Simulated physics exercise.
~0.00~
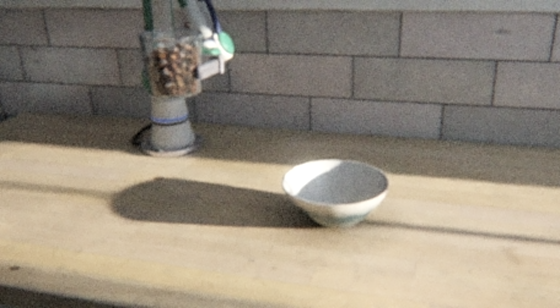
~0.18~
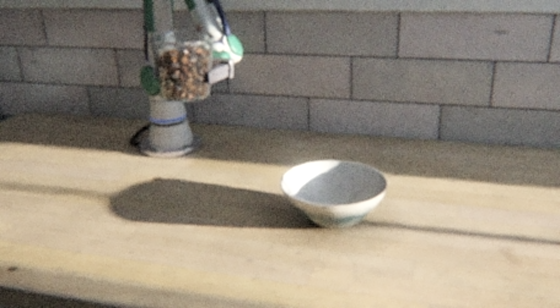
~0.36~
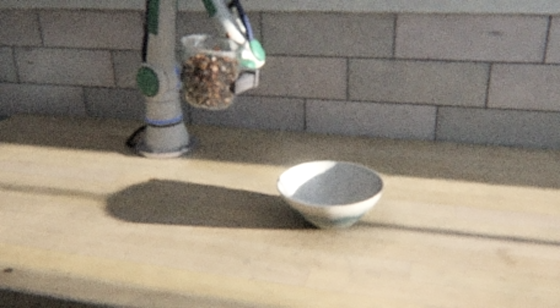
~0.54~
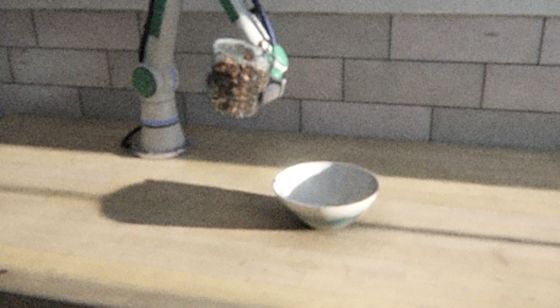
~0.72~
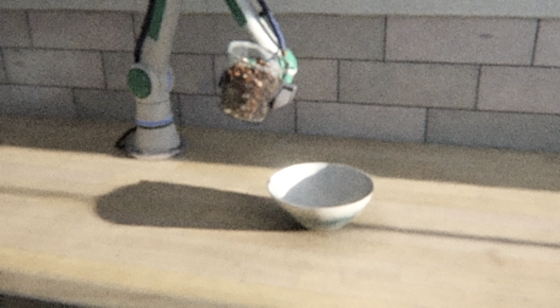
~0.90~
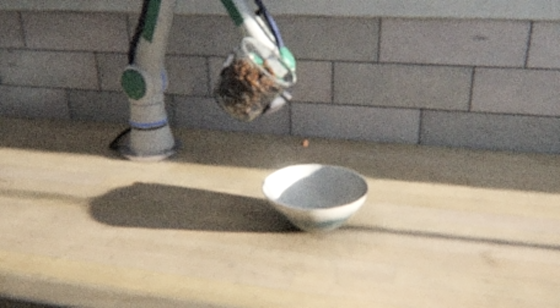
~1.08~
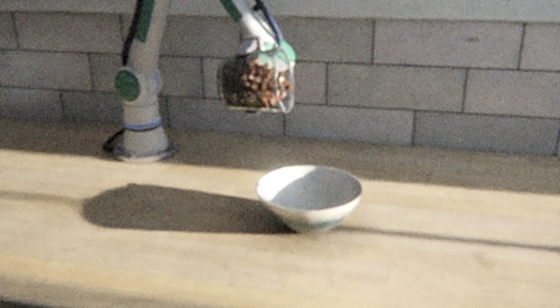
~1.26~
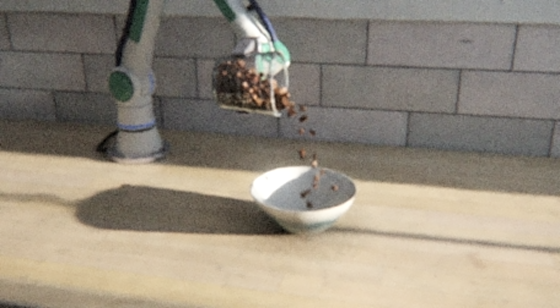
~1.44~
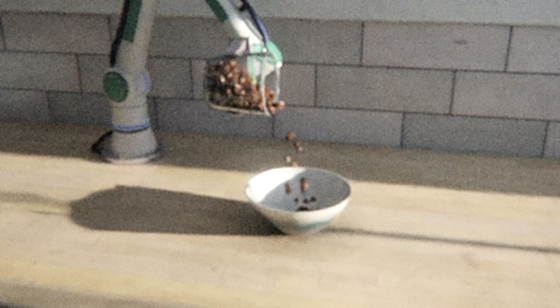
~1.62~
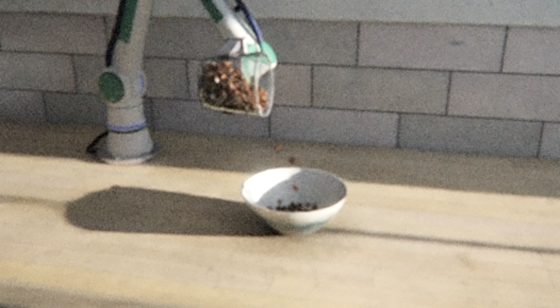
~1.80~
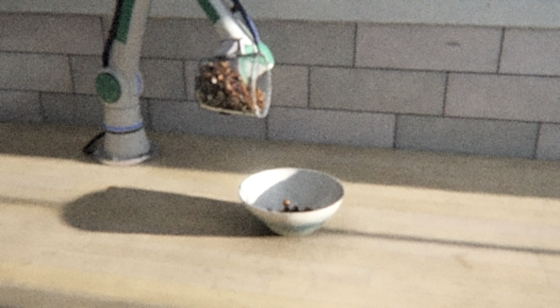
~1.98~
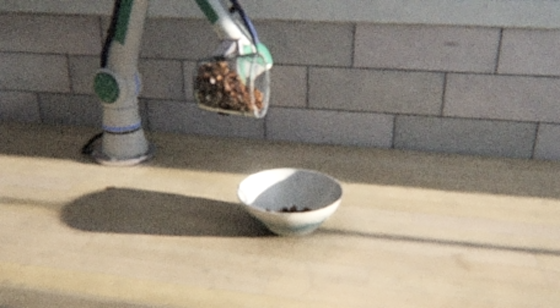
A robot arm carries a clear beaker of brown pellets over a wooden table toward a pale bowl, tilts it onto its side and spills a small portion in, then holds still, with most of the pellets remaining in the beaker.
